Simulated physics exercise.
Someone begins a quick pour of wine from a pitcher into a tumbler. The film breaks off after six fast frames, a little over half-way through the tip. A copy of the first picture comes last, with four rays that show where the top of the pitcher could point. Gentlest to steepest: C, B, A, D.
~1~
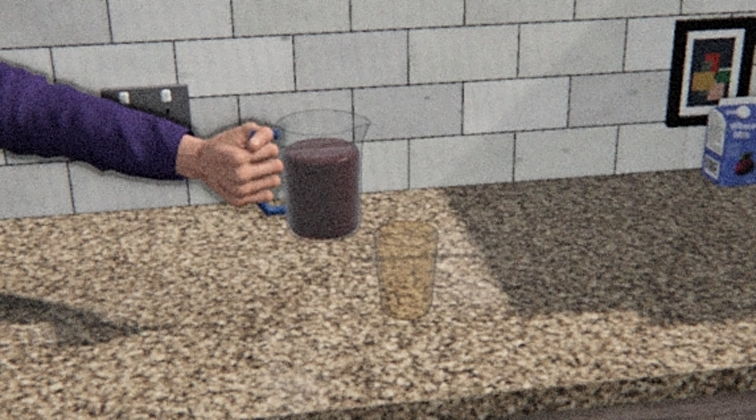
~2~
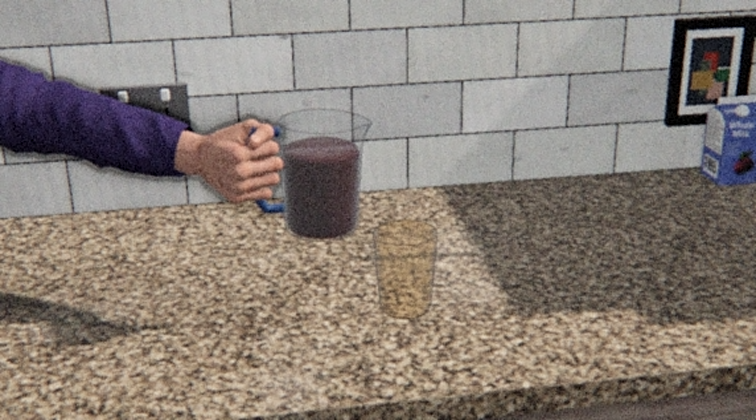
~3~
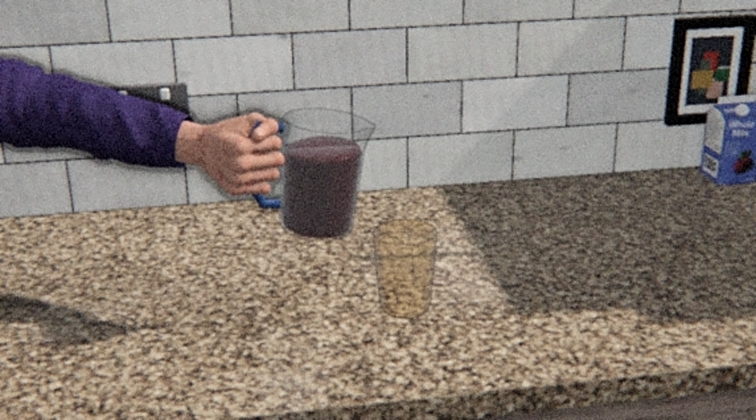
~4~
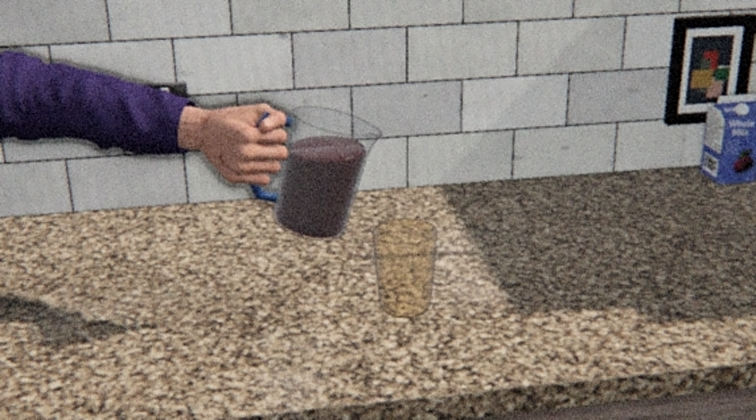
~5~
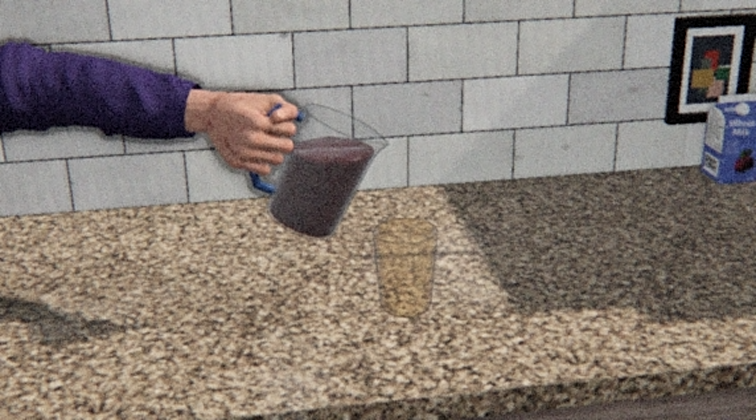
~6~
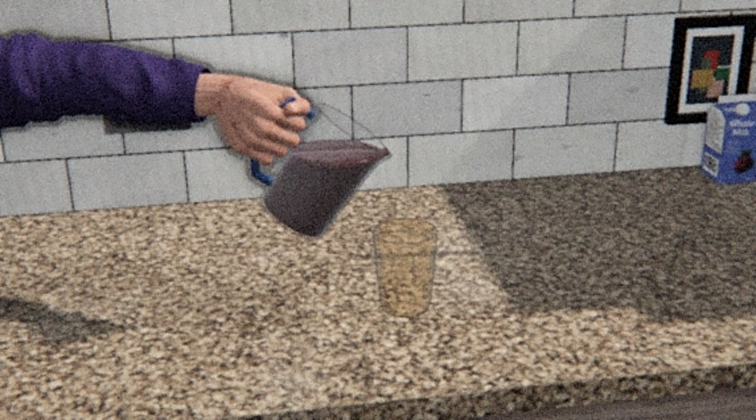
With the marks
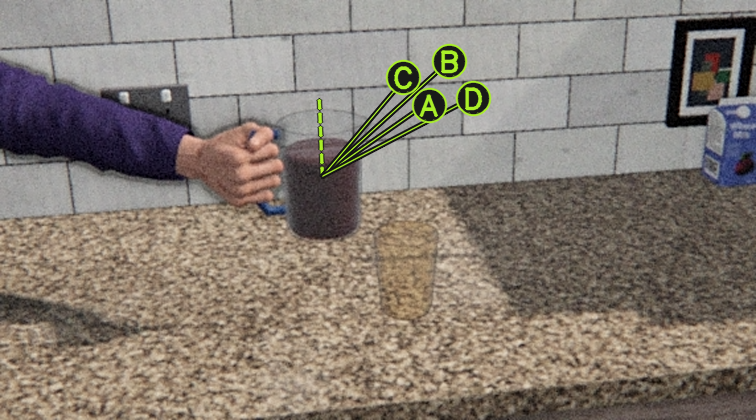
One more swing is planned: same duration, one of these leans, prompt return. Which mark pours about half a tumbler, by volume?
I would pick tilt D.
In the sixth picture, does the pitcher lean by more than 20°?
Yes, it does.
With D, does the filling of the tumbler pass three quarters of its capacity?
No, it does not.
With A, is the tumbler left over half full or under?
Under.
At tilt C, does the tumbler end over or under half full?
Under.
In lime, A at (413, 112); B at (436, 72); C at (393, 91); D at (458, 105).
With A, the tumbler ends with about 33 % of what it can hold; 4 % of the wine is spilt.
With B, the tumbler ends with about 20 % of what it can hold.
With C, the tumbler ends with about 9 % of what it can hold.
With D, the tumbler ends with about 49 % of what it can hold; 7 % of the wine is spilt.
